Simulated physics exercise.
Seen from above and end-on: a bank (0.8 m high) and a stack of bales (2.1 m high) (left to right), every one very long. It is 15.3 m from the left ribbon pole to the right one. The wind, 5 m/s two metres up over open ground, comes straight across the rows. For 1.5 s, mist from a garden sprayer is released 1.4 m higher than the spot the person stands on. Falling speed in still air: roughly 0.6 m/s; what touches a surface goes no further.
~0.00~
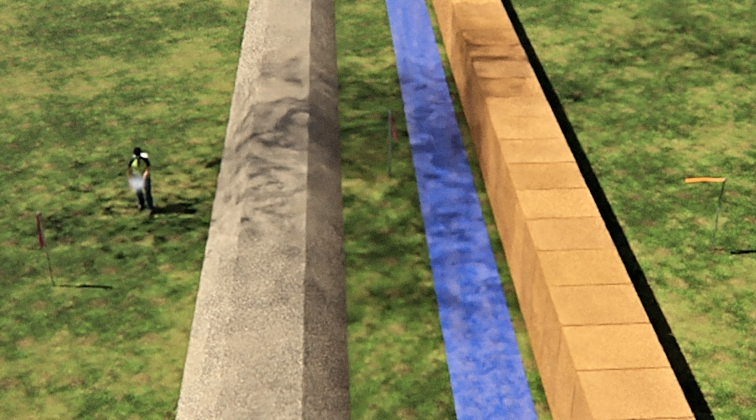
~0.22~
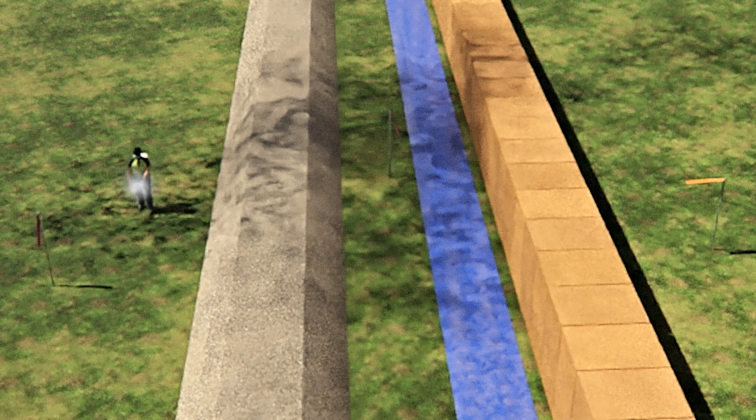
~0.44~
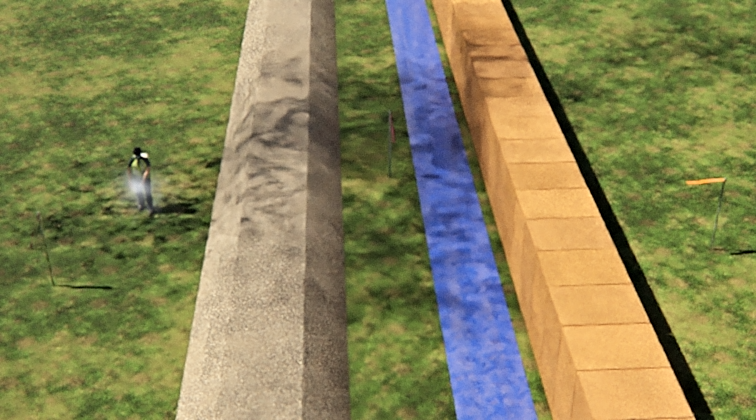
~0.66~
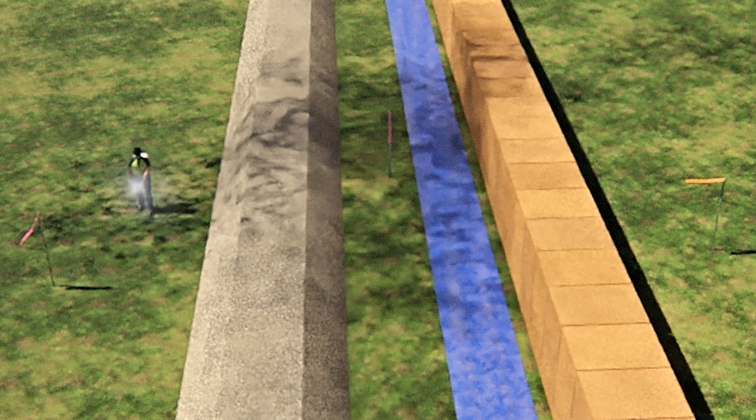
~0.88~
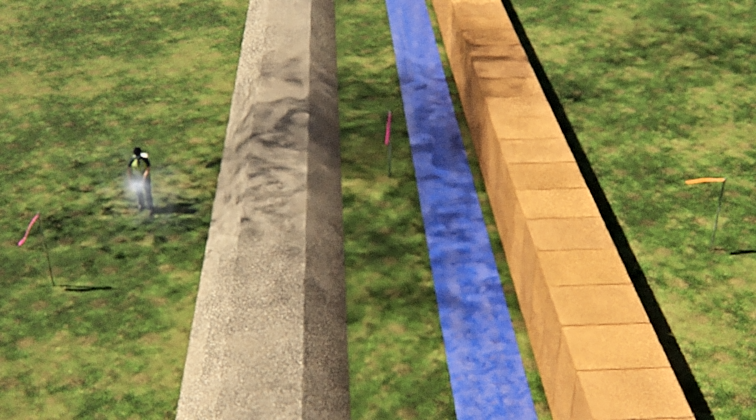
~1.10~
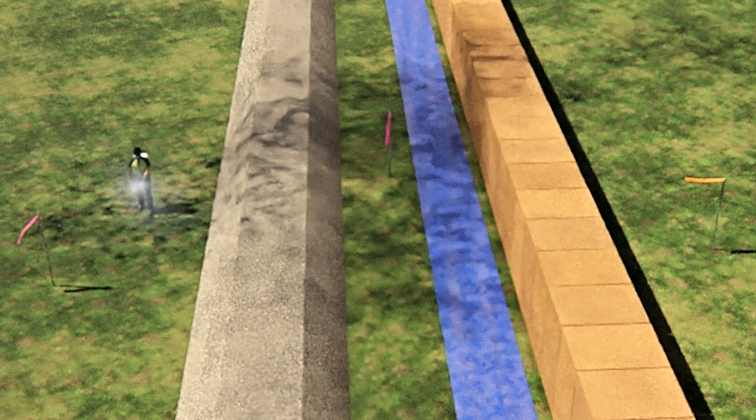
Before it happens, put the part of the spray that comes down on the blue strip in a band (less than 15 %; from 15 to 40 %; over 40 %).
On the blue strip: Not even 15 %.
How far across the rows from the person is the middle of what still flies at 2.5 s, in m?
Roughly 0.5 m.
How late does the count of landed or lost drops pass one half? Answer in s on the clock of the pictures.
Near 3.2 s.
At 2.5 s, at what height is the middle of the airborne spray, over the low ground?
About 1.0 m.
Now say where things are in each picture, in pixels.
The first picture shows the left ribbon ends at (43, 247), hanging almost straight, the spray in the air spans x = 130 to 140 around y = 180 and it comes from (137, 180).
The second picture shows the right ribbon ends at (686, 183), leaning 90 degrees to the left, the spray in the air spans x = 125 to 150 around y = 185 and the blue one passes (461, 255).
The third picture shows the inner ribbon ends at (394, 143), hanging almost straight, the spray in the air spans x = 115 to 165 around y = 185 and the top of the bank crosses (275, 200).
The fourth picture shows the left ribbon ends at (21, 244), leaning 35 degrees to the left, the spray in the air spans x = 110 to 180 around y = 185 and the blue one passes (449, 202).
The fifth picture shows the right ribbon ends at (686, 182), leaning 90 degrees to the left and the spray in the air spans x = 100 to 190 around y = 190.
The sixth picture shows the inner ribbon ends at (387, 145), hanging almost straight, the spray in the air spans x = 95 to 200 around y = 190 and the top of the bank crosses (275, 200).
After 2.5 s, 34 % is no longer flying here, and 0 % lies on the blue strip; the middle of what still flies is 1.0 m above the low ground, near (152, 193).
After 4.0 s, 64 % is no longer flying here, and 0 % lies on the blue strip; the middle of what still flies is 1.2 m above the low ground, near (119, 194).
After 8.0 s, 90 % is no longer flying here, and 0 % lies on the blue strip.
After 20.0 s, 100 % is no longer flying here, and 1 % lies on the blue strip.
After 45.0 s, 100 % is no longer flying here, and 1 % lies on the blue strip.
